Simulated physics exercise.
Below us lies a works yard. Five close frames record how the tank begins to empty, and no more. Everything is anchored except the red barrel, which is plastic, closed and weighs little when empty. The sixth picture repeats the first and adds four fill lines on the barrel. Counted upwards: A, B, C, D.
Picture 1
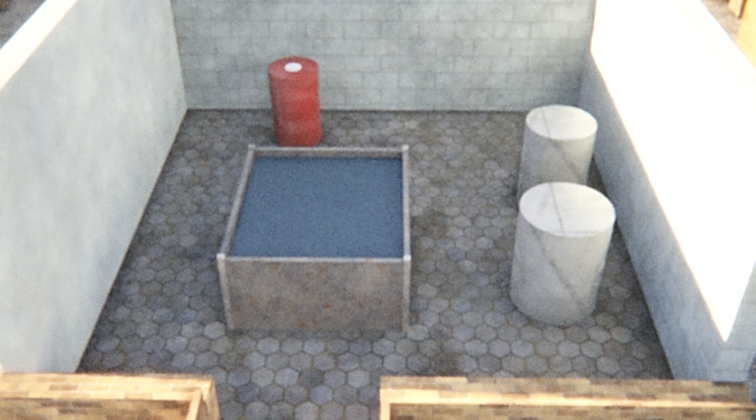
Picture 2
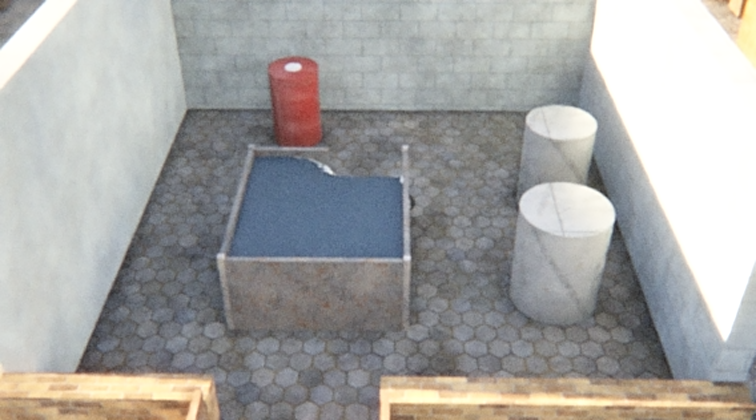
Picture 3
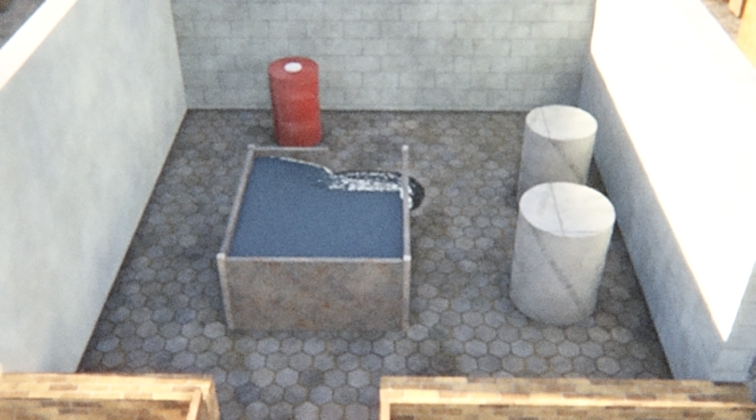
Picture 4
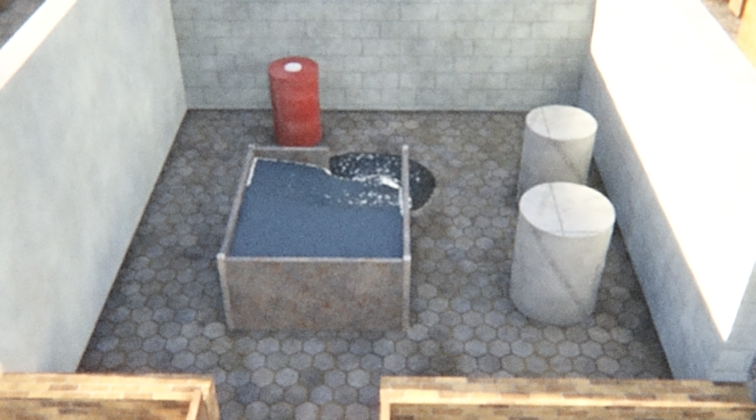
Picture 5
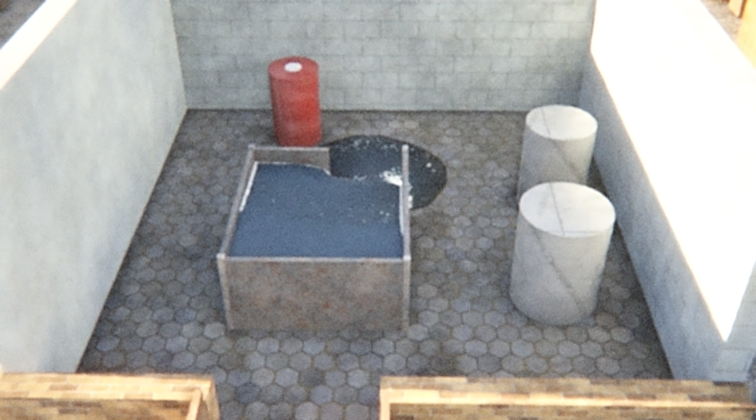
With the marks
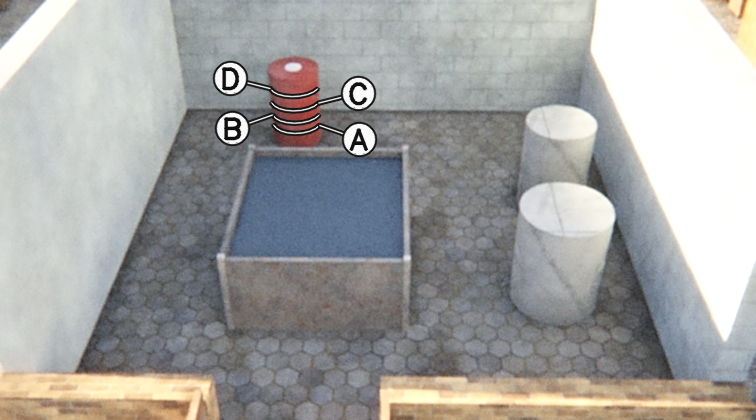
Dark water pouring from the back right corner of an open tank, spreading across the paving behind it near a red barrel.
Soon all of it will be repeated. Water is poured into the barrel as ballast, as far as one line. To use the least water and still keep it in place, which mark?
A.
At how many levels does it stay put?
All four.
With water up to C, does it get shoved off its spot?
No.
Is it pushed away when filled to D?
No.
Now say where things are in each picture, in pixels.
In the first picture, lid of the red barrel at (293, 67); tank full, its middle at (322, 206); open gate at (297, 380).
In the second picture, water covers 1 % of the ground, mostly out of sight from here.
In the third picture, water covers 3 % of the ground, mostly out of sight from here.
In the fourth picture, water covers 6 % of the ground, mostly out of sight from here.
In the fifth picture, lid of the red barrel at (293, 67); 9 % of the ground wet, in view closest to the barrel at (327, 147).
On the marked copy, A at (294, 133); B at (294, 123); C at (293, 110); D at (292, 96); from the bottom up A, B, C, D.
With A, it does not move.
With B, it does not move.
With C, it does not move.
With D, it does not move.
